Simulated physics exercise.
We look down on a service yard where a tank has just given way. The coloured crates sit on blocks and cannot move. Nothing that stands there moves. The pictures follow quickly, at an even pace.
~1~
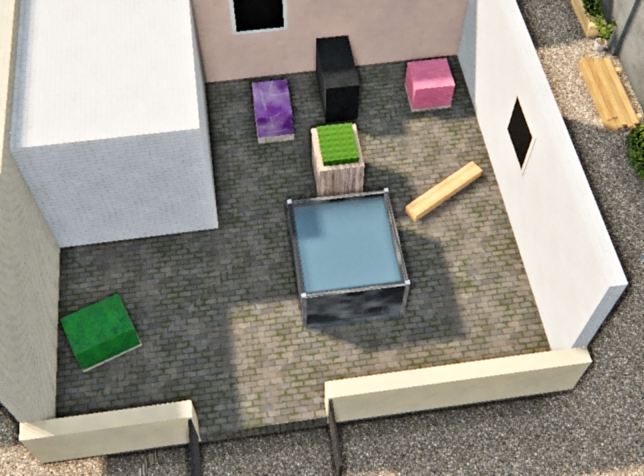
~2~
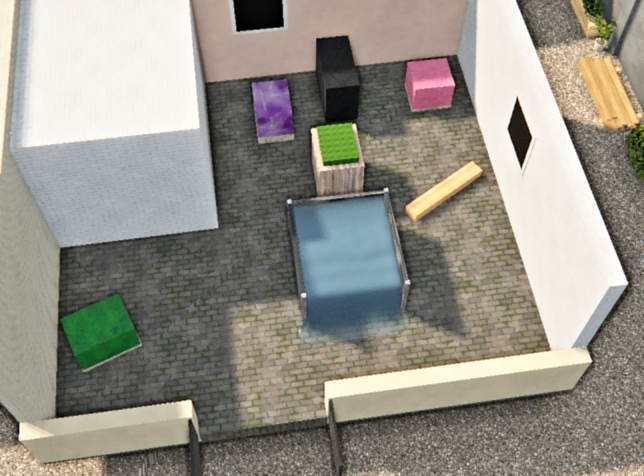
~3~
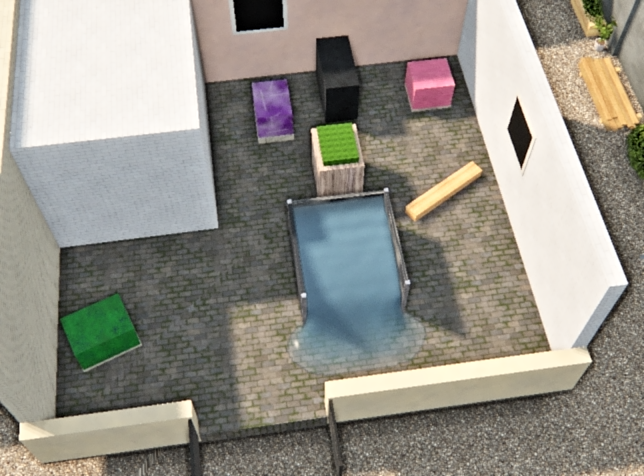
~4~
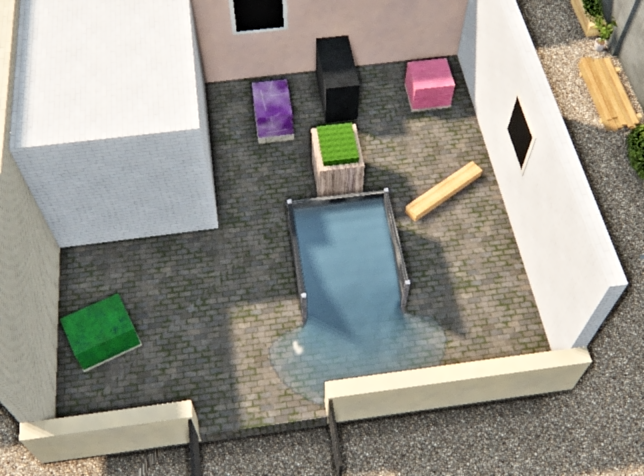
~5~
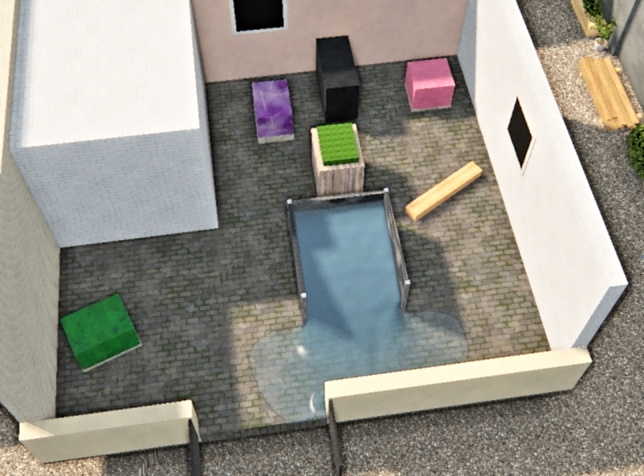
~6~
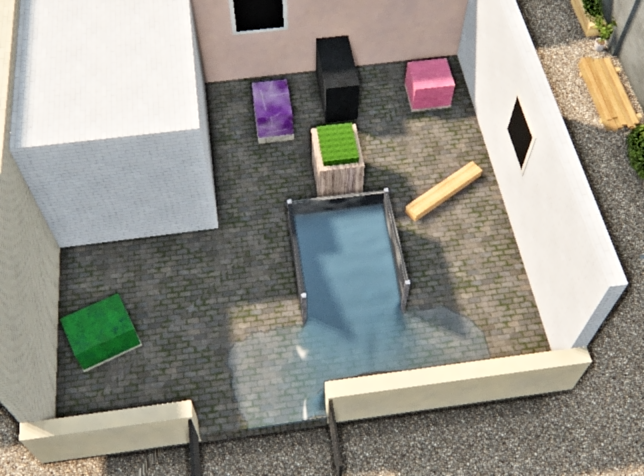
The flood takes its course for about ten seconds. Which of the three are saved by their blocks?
The purple crate escapes dry; the pink crate is wetted; the green crate is wetted.
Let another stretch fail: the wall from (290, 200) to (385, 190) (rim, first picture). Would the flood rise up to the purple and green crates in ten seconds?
In short: The purple crate is topped; the green crate is wetted.
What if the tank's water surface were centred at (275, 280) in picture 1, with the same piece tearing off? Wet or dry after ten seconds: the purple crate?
One by one: Purple remains dry.
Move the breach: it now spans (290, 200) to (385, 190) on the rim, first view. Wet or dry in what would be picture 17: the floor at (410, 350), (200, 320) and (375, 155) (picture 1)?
As listed: Not flooded, no water, under water.
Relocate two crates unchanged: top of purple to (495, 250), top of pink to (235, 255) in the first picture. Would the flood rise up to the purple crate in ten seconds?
In short: Purple crate is topped.
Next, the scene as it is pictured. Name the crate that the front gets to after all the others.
Last comes the purple crate.
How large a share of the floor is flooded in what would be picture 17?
I make it 30 per cent.
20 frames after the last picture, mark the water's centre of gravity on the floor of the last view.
Close to (375, 310).
A moment on, water covers 15 % of the floor; the purple crate not reached, the pink crate not reached, the green crate not reached.
Next, water covers 30 % of the floor; the purple crate not reached, the pink crate not reached, the green crate not reached.
Then, water covers 45 % of the floor; the purple crate not reached, the pink crate water round its plinth, the green crate water round its plinth.
Later, water covers 65 % of the floor; the purple crate water round its plinth, the pink crate water round its plinth, the green crate water round its plinth.
In the end, water covers 90 % of the floor; the purple crate stayed above the water, the pink crate was topped, the green crate was topped.
